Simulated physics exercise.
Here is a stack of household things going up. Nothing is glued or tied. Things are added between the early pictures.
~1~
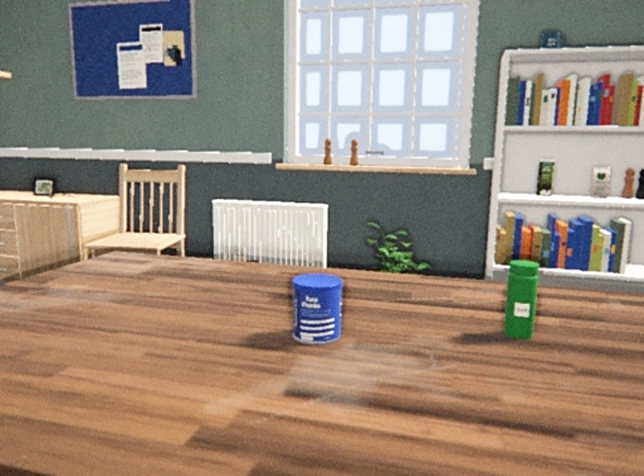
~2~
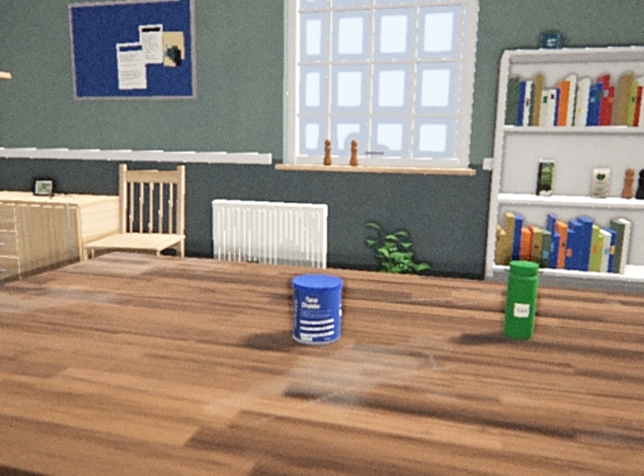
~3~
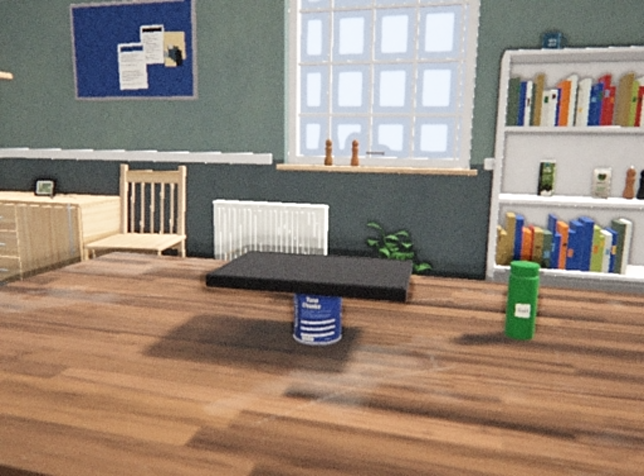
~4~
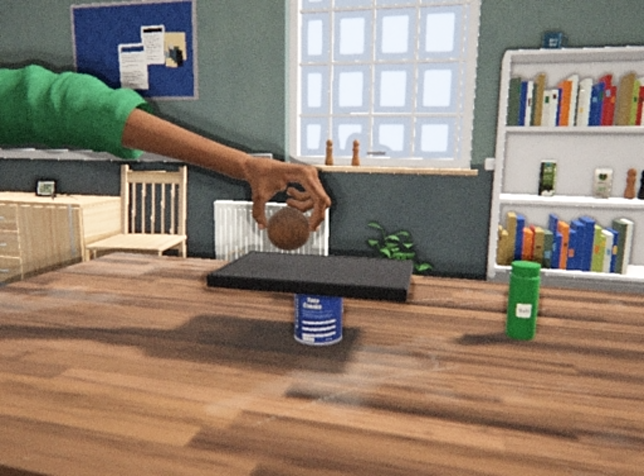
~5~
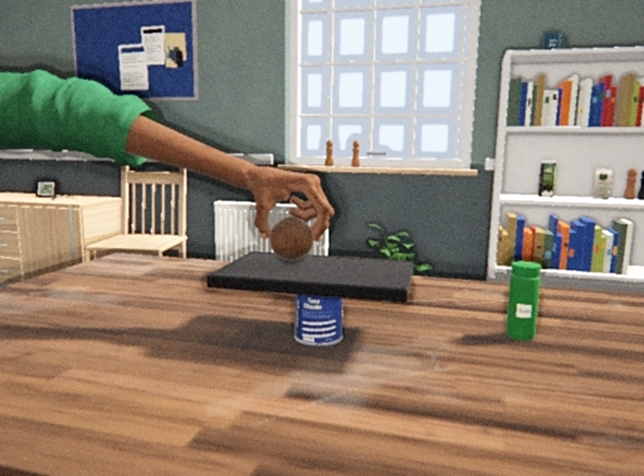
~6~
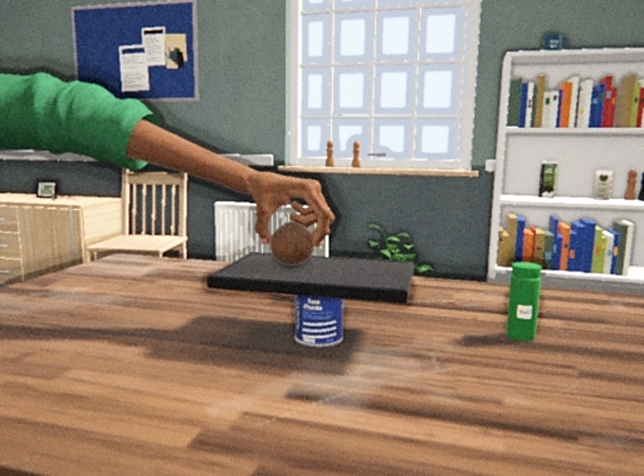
In this clip, a blue pot stands on a wooden table near a green shaker, and a black tray appears on top of the pot. A hand then lowers a brown ball-like item onto the tray, left of its centre.
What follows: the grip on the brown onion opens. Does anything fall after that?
Outcome: The pile holds.
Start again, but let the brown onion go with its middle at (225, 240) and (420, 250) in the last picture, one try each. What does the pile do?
In the first case it loses its balance; in the second case it comes apart.
Then, 0.30 s later than the last frame, all is still.
Then, 0.70 s later than the last frame, brown onion resting near (292, 245).
When it is over, all 4 as before. End places, in pixels of the last picture, brown onion near (292, 245). The pile keeps its balance.
